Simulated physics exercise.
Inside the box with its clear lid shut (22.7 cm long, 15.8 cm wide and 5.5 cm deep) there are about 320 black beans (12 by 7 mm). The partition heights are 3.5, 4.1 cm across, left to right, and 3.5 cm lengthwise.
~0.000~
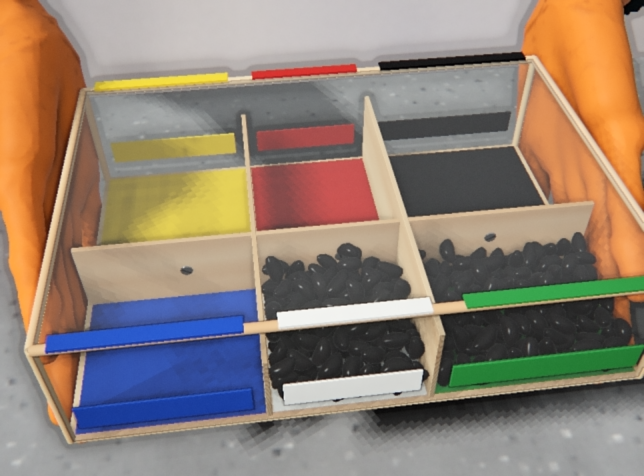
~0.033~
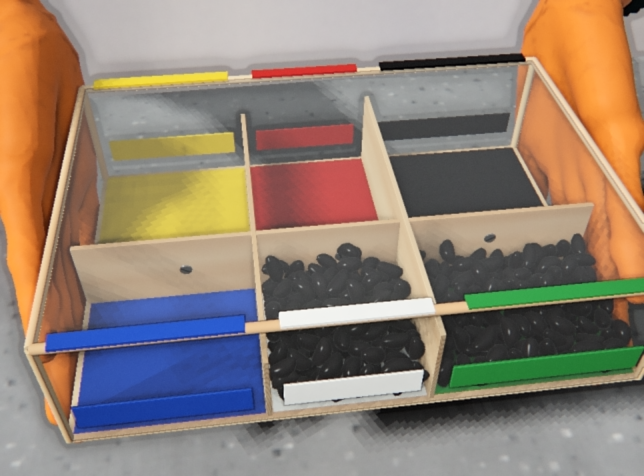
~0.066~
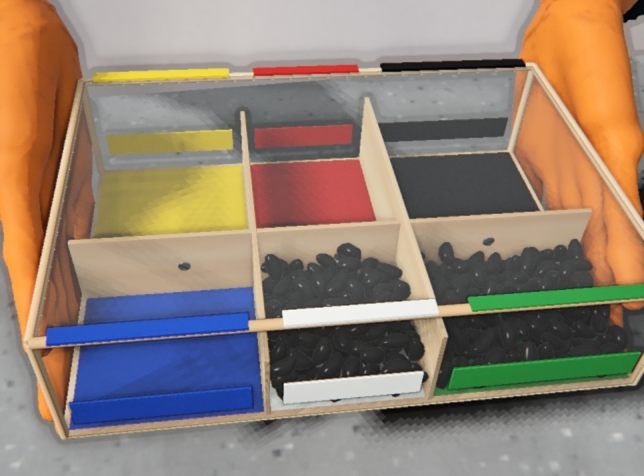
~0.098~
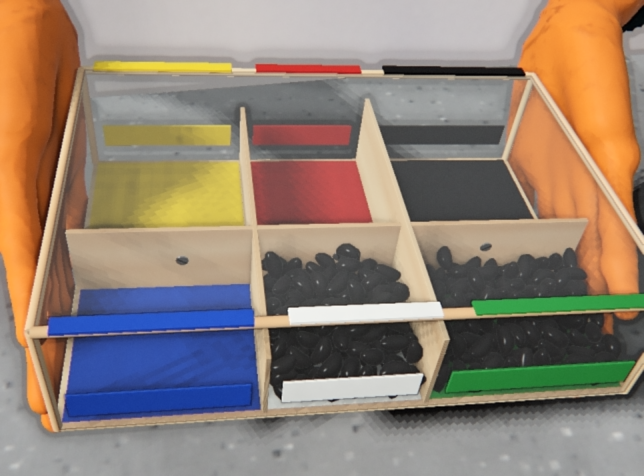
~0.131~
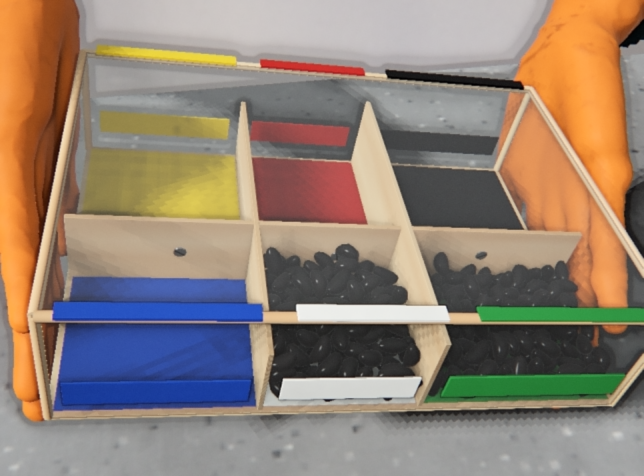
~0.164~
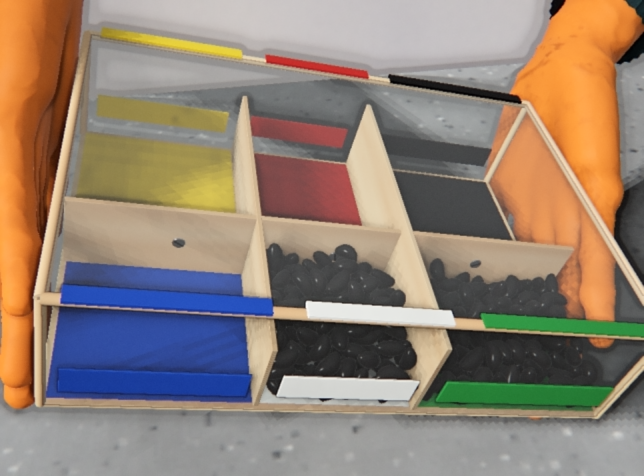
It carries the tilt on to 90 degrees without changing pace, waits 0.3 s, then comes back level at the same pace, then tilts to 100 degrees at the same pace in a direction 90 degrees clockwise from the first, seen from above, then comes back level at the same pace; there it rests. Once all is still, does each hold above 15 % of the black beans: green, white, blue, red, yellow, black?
Going through them, green is past the line, white is past the line, blue is short of the line, red is short of the line, yellow is short of the line and black is short of the line.
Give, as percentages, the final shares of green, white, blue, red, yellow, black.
Green 65; white 30; blue 0; red 0; yellow 0; black 5.
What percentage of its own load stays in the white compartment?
I'd say around 70 per cent.
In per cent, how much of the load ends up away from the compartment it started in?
Fraction outside starting compartment: Around 20 %.
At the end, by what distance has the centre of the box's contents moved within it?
Around 1.5 centimetres.
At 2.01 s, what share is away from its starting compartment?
Near 15 in a hundred.
After 1.17 s, tilt 79 degrees; green 65 %, white 35 %, black 5 %; middle of all pieces near (364, 388).
After 2.01 s, tilt 26 degrees; green 65 %, white 30 %, black 5 %; middle of all pieces near (483, 311).
After 2.79 s, tilt 77 degrees; green 65 %, white 30 %, black 5 %; middle of all pieces near (445, 316).
Then, at 3.53 s, tilt 0 degrees; green 65 %, white 30 %, black 5 %; middle of all pieces near (473, 322).
By 3.9 s all is still; green 65 %, white 30 %, blue 0 %, red 0 %, yellow 0 %, black 5 %.
